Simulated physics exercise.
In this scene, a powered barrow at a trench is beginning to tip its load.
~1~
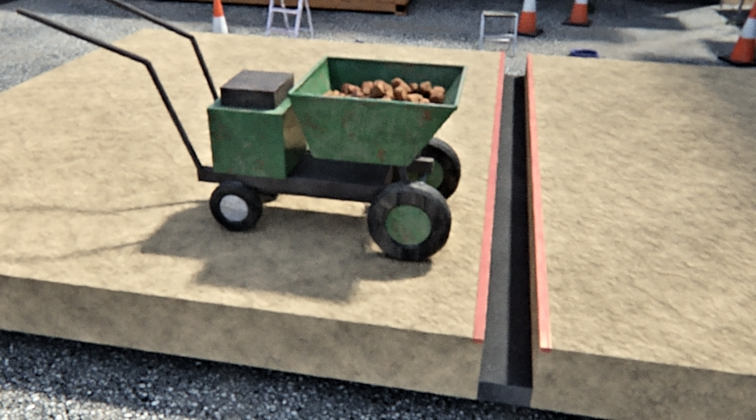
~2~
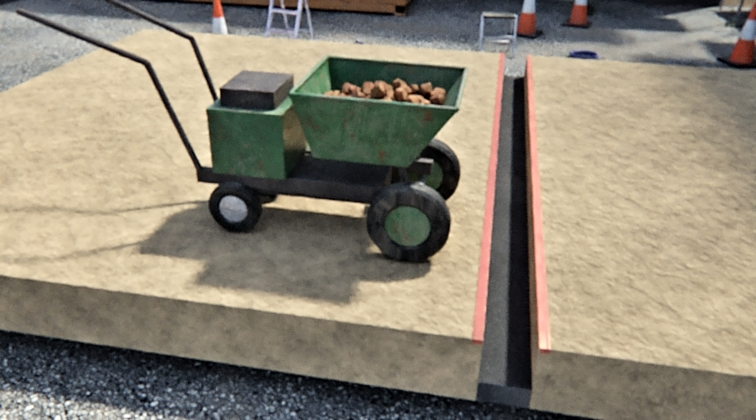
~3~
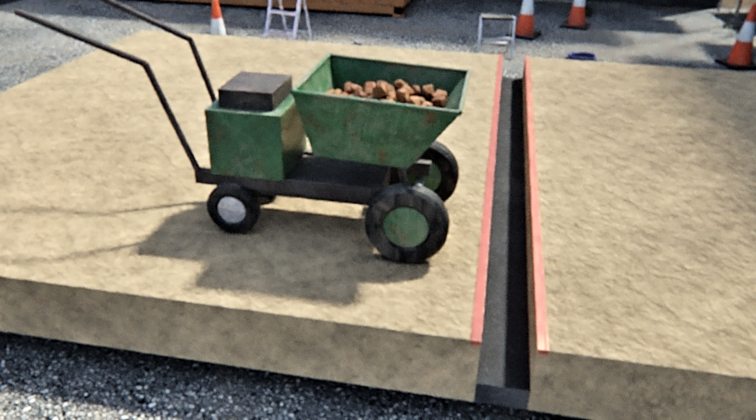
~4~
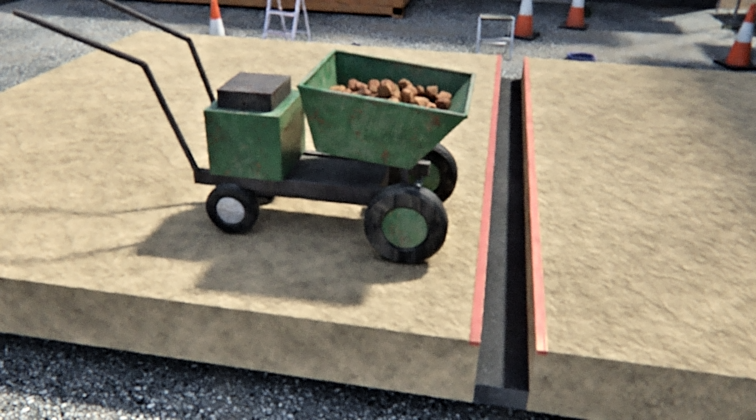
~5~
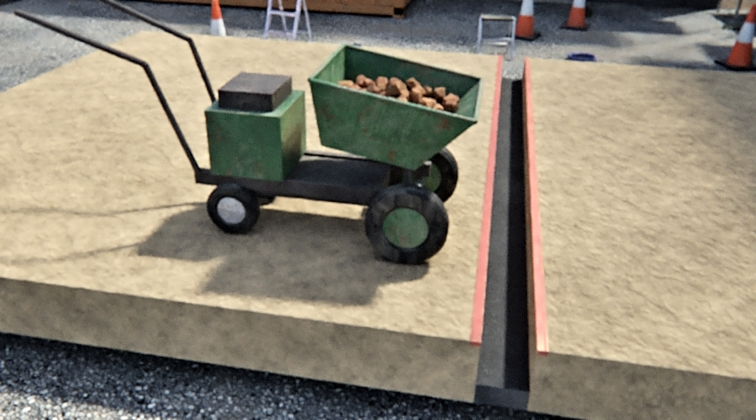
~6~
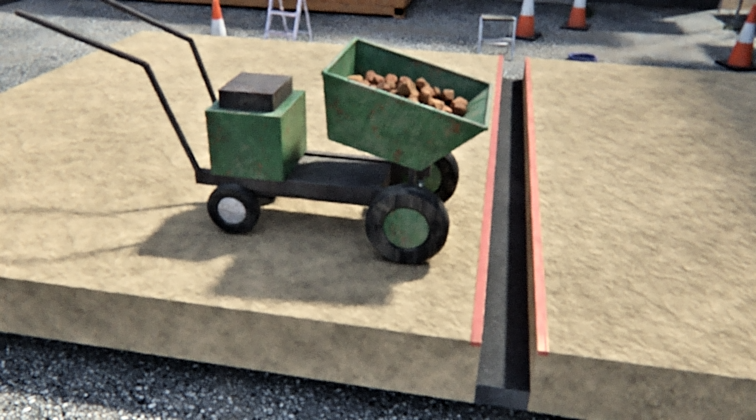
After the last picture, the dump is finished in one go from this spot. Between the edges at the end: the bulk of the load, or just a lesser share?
Outside the trench is the majority of the load.
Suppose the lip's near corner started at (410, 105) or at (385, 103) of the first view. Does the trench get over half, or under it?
Respectively: The bigger portion, the bigger portion.
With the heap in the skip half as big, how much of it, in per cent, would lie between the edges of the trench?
Close to 0 in a hundred.
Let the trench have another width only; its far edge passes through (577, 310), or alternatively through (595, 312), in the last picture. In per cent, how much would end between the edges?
70 %, give or take, and then 90 %.
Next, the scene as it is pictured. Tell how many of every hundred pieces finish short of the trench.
About 0 %.
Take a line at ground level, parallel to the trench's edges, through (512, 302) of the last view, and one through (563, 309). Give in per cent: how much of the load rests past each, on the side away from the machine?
Close to 70 per cent, then close to 50 per cent.
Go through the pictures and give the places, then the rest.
The first frame shows lip of the skip at (455, 108), level; top of the load at (371, 101), clay clods; first edge of the trench at (482, 294); far edge at (543, 302), the trench under half as wide as the skip, and about as deep as wide.
The second frame shows lip of the skip at (456, 110), level; top of the load at (371, 101).
The third frame shows lip of the skip at (459, 113), tipped barely; top of the load at (373, 101).
The fourth frame shows lip of the skip at (465, 117), tipped a little; top of the load at (377, 99).
The fifth frame shows lip of the skip at (475, 122), tipped a little; top of the load at (373, 92).
The sixth frame shows lip of the skip at (486, 129), tipped clearly; top of the load at (372, 92); first edge of the trench at (480, 297); far edge at (541, 305).
Soon, skip tipped steeply; all in the skip.
A while on, skip tipped right over; nearly all in the skip; a small part beyond it.
Towards the end, skip tipped right over; about a third in the skip; a stray few in or heaped over the trench; about two thirds beyond it.
Finally, skip tipped right over; about a third in the skip; a stray few in or heaped over the trench; about two thirds beyond it.
